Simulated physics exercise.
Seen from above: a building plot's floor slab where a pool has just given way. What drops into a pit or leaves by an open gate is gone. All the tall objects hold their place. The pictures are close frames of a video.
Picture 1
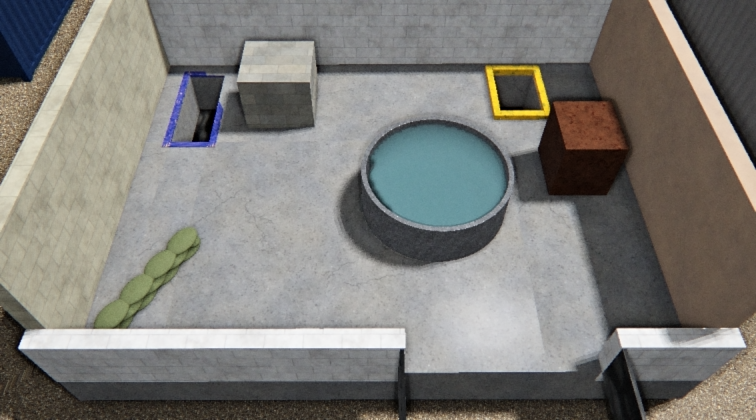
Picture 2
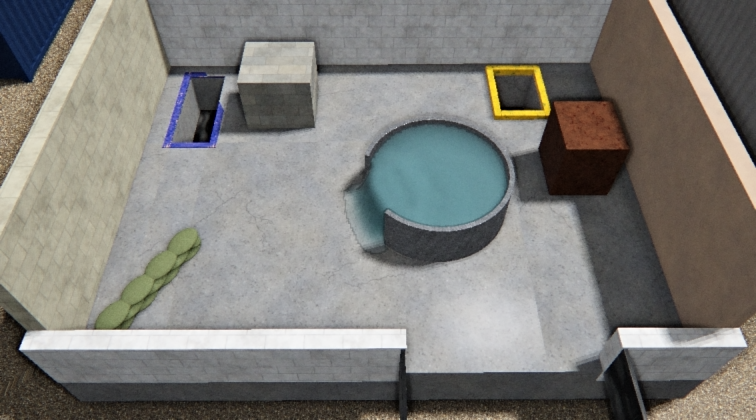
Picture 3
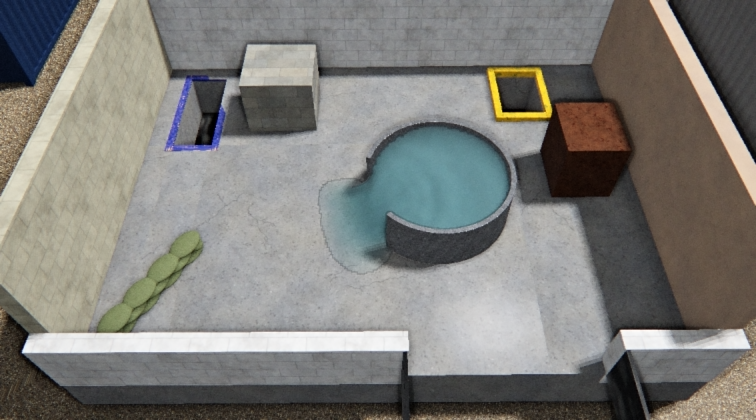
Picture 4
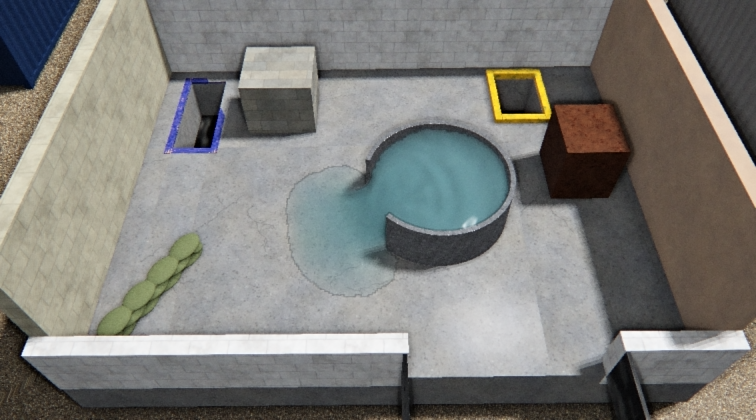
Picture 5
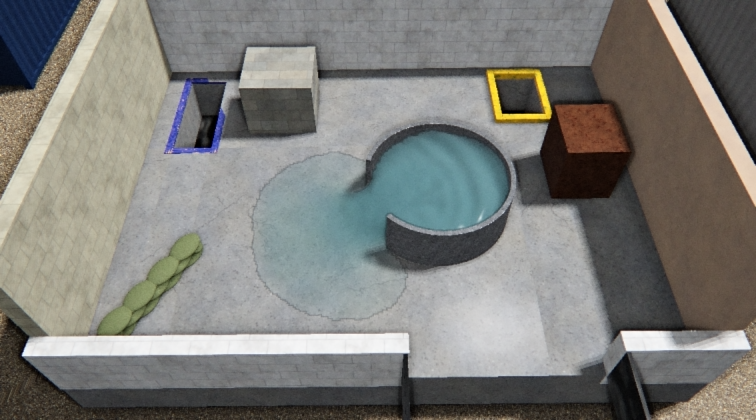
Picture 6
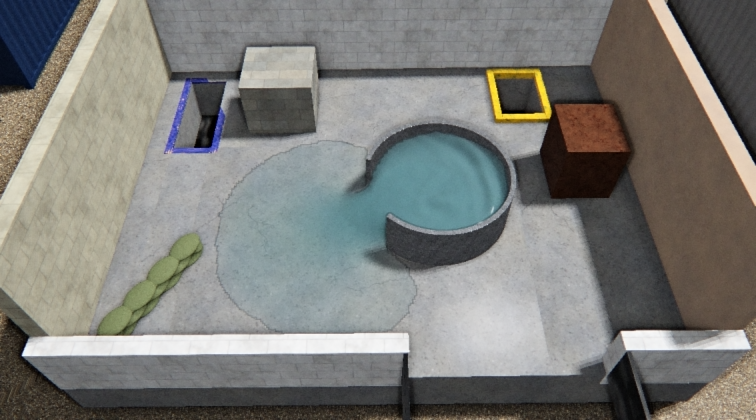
At first, a round grey pool of blue-green water stands whole on a walled concrete slab, among blocks, green sandbags and two framed pits. Then its left side opens and water pours through the gap, spreading leftward across the floor in a steadily widening, thinning rounded sheet.
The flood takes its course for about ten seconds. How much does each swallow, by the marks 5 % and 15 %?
In the end: The gate takes less than 5 %; the blue pit takes more than 15 %; the yellow pit takes less than 5 %.
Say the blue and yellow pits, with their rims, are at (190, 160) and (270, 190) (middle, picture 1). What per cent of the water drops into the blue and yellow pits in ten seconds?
In per cent: Blue 20, yellow 20.
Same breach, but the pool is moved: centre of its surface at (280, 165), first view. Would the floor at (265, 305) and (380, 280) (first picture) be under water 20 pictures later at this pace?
In that order: Covered, wet.
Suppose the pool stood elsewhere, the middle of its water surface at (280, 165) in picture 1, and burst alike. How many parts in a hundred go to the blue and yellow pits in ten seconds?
In per cent: Blue 40, yellow 0.
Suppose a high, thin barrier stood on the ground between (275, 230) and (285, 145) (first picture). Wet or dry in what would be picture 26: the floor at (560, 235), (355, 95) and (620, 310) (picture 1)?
In that order: No water, covered, no water.
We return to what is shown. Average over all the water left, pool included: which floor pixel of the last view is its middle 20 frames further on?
I would point to (286, 237).
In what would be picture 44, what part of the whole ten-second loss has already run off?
Some 55 per cent.
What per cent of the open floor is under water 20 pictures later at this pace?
Near 40 in a hundred.
A moment on, water covers 30 % of the floor; the gate 0 %, the blue pit 0 %, the yellow pit 0 %.
Next, water covers 35 % of the floor; the gate 0 %, the blue pit 1 %, the yellow pit 0 %.
Then, water covers 40 % of the floor; the gate 0 %, the blue pit 7 %, the yellow pit 0 %.
Later, water covers 50 % of the floor; the gate 0 %, the blue pit 20 %, the yellow pit 0 %.
In the end, water covers 70 % of the floor; the gate 3 %, the blue pit 36 %, the yellow pit 0 %.
